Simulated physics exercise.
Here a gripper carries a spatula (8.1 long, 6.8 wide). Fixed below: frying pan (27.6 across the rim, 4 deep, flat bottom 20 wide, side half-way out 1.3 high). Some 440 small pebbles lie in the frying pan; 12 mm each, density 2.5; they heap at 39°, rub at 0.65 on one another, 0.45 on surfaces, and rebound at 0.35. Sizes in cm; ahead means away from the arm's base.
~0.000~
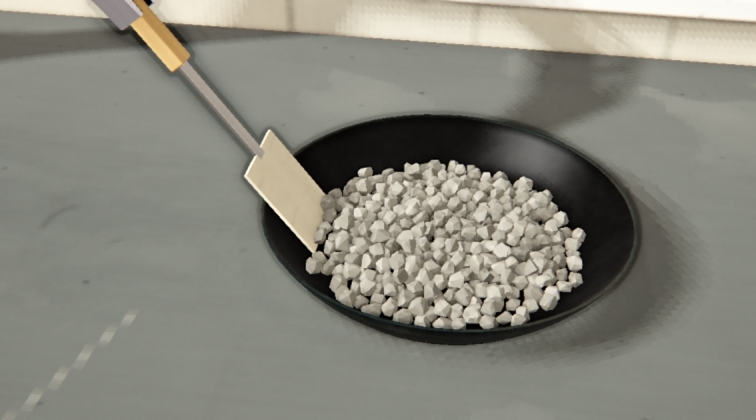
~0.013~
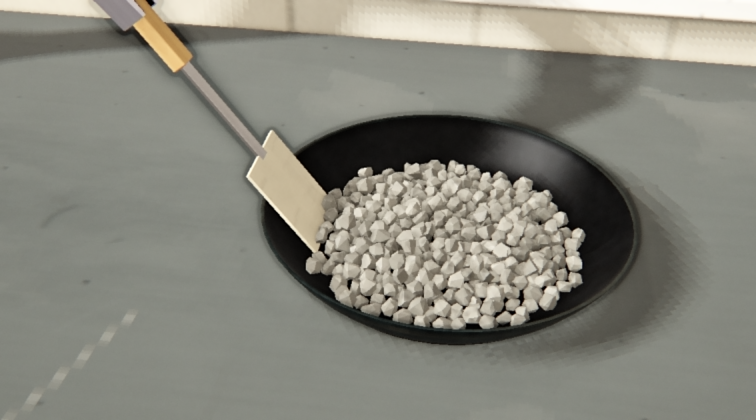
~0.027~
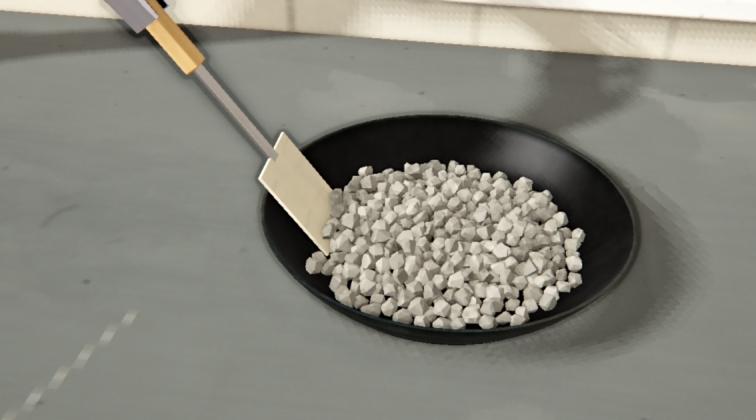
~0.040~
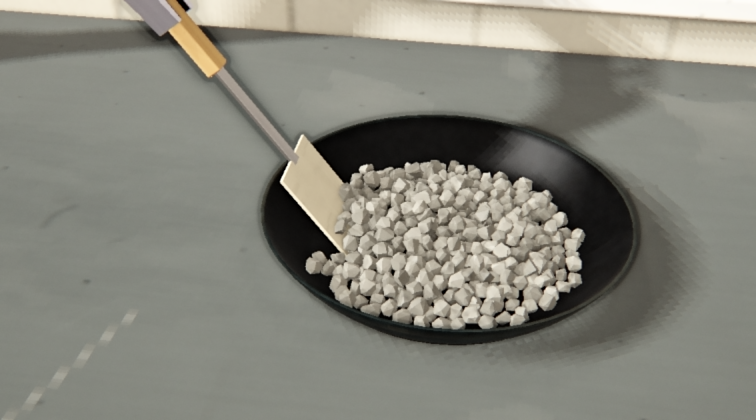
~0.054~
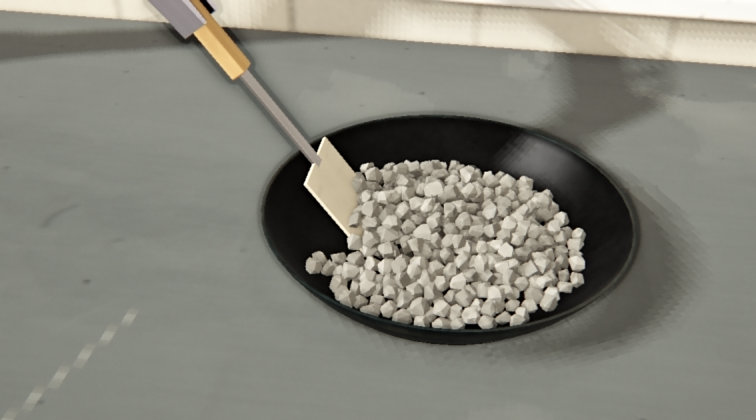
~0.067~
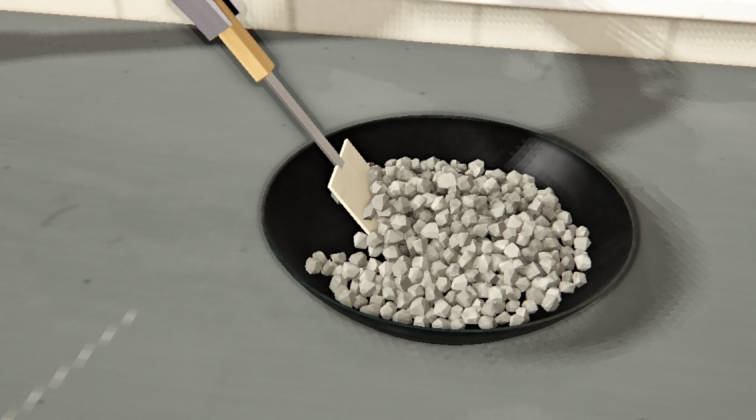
A spatula pushes rightward into the heap of small pale pebbles in a black pan.
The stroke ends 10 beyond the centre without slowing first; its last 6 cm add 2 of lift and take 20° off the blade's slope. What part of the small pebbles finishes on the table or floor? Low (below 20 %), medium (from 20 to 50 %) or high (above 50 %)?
Answer: Medium; from 20 to 50 % of the small pebbles finish on the table or floor.
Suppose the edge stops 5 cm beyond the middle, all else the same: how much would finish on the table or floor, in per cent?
It would be near 5 per cent.
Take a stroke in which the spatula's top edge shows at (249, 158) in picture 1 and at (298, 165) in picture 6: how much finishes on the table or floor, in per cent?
About 15 per cent.
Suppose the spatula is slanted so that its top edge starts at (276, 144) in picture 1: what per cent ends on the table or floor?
Some 30 per cent.
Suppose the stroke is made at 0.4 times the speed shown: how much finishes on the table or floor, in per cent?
About 5 per cent.
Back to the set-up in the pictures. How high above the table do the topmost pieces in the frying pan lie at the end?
Some 5.0 cm.
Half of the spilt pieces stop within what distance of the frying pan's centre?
Roughly 26 cm.
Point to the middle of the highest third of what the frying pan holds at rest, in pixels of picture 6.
At about (564, 228).
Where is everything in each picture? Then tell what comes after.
Spatula top edge at (258, 152), sloping 53°; upper third of the load around (448, 220), from x 315 to 580, top at y 165; 437 in the frying pan, in the first frame.
Spatula top edge at (260, 152), sloping 53°; upper third of the load around (446, 220), from x 315 to 580, top at y 165, in the second frame.
Spatula top edge at (271, 154), sloping 53°; upper third of the load around (440, 220), from x 315 to 580, top at y 165, in the third frame.
Spatula top edge at (292, 157), sloping 53°; upper third of the load around (435, 219), from x 315 to 580, top at y 165, in the fourth frame.
Spatula top edge at (315, 160), sloping 53°; upper third of the load around (436, 213), from x 315 to 580, top at y 165, in the fifth frame.
Spatula top edge at (338, 162), sloping 53°; upper third of the load around (444, 208), from x 315 to 585, top at y 165; 437 in the frying pan, in the sixth frame.
By 0.10 s, sloping 53°, highest piece 9 above the table; 437 in the frying pan.
By 0.13 s, sloping 48°, highest piece 10 above the table; 435 in the frying pan, 2 on the blade or in flight.
By 0.35 s, sloping 33°, highest piece 12 above the table; 326 in the frying pan, 81 on the table or floor, 30 on the blade or in flight.
By 1.40 s, sloping 33°, highest piece 4 above the table; 325 in the frying pan, 112 on the table or floor.
Final count, 325 in the frying pan, 112 on the table or floor. That is 26 % on the table or floor.
